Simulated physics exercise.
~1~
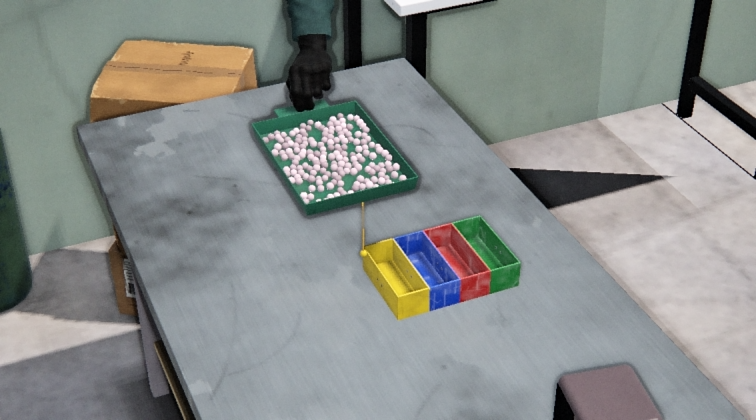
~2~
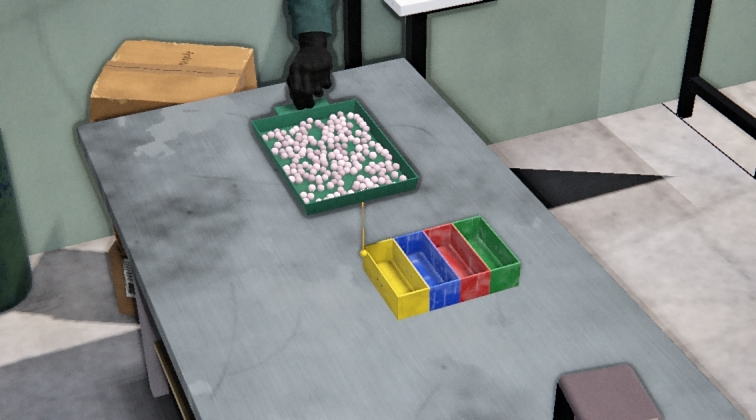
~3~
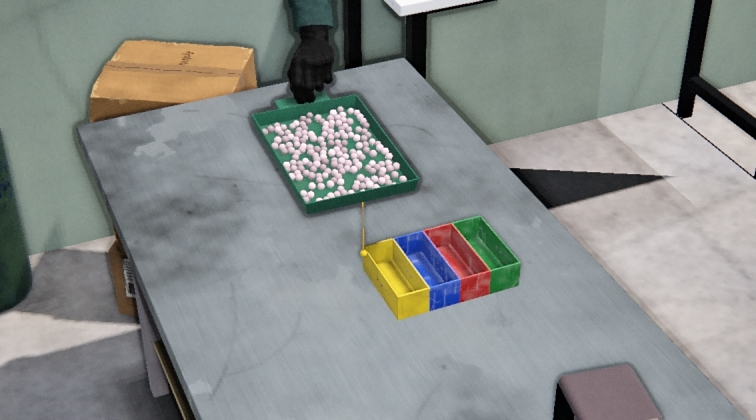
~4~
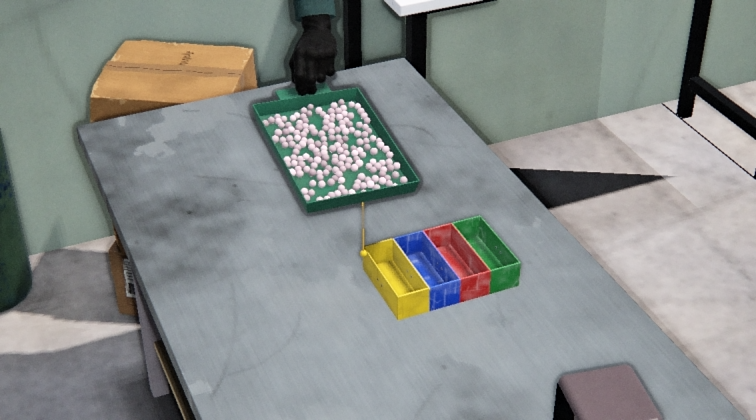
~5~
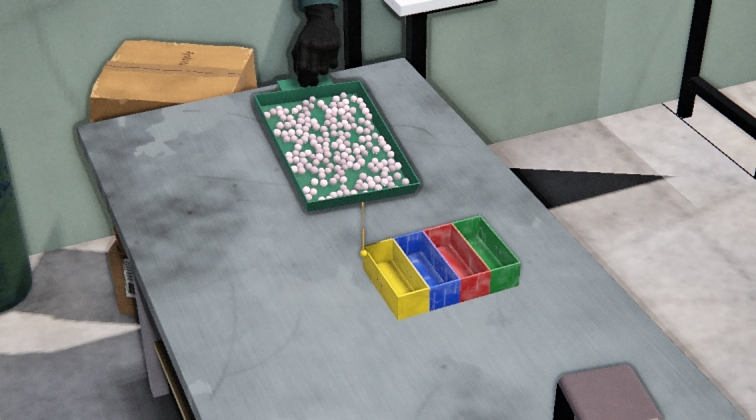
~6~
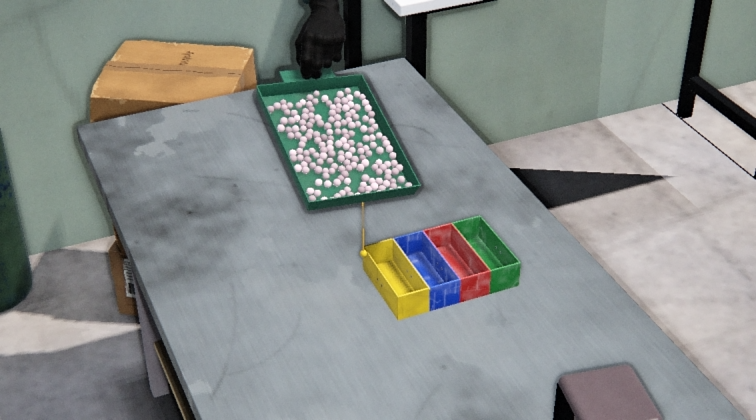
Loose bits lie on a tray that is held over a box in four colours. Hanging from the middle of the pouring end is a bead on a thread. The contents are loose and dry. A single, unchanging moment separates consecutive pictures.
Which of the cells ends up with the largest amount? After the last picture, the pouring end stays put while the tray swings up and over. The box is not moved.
The blue cell ends up with the largest amount.
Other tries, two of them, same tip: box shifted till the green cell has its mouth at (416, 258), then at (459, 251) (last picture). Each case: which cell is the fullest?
Position one: The green cell. Position two: The red one.
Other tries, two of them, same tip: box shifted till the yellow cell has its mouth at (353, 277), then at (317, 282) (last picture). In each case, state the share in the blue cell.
It comes to near 10 per cent the first time and near 0 per cent the second time.
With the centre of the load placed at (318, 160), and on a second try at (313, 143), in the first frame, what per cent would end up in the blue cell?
It comes to about 60 per cent the first time and about 60 per cent the second.
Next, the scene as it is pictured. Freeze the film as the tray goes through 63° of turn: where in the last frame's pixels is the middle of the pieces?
The middle of the load sits near (382, 170).
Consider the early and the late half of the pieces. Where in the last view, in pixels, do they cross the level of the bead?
At (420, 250) for the first part, then at (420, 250) for the others.
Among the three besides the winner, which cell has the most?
That would be the yellow one.
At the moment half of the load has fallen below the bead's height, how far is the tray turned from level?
Roughly 95 degrees from level.
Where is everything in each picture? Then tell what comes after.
In the first frame, corners of the pouring end near (307, 203) and (415, 176), level; middle of the load near (332, 157), sugar pearls; bead on its thread near (363, 254); yellow cell near (413, 302); blue cell near (445, 293); red cell near (475, 284); green cell near (505, 276).
In the second frame, corners of the pouring end near (307, 202) and (415, 177), level; middle of the load near (332, 156).
In the third frame, corners of the pouring end near (308, 202) and (416, 178), tipped barely, lowest at the right corner; middle of the load near (332, 153).
In the fourth frame, corners of the pouring end near (309, 201) and (416, 180), tipped a little, lowest at the right corner; middle of the load near (332, 149).
In the fifth frame, corners of the pouring end near (310, 200) and (417, 182), tipped a little, lowest at the right corner; middle of the load near (335, 145).
In the sixth frame, corners of the pouring end near (311, 200) and (417, 184), tipped clearly, lowest at the right corner; middle of the load near (339, 144), all but a few on the move; yellow cell near (413, 302); blue cell near (445, 293); red cell near (475, 284); green cell near (505, 276).
Shortly afterwards, tray tipped steeply; all but a few on the tray; only a few in the blue cell; only a few falling or outside the box.
Next, tray tipped past a quarter turn; a little on the tray; near half in the blue cell; near a quarter in the yellow cell; a little in the red cell; only a few in the green cell; near a quarter falling or outside the box.
Some moments later, tray tipped past a quarter turn; near two thirds in the blue cell; near a quarter in the yellow cell; a little in the red cell; only a few in the green cell; a little falling or outside the box.
In the end, tray tipped past a quarter turn; near two thirds in the blue cell; near a quarter in the yellow cell; a little in the red cell; only a few in the green cell; a little outside the box.
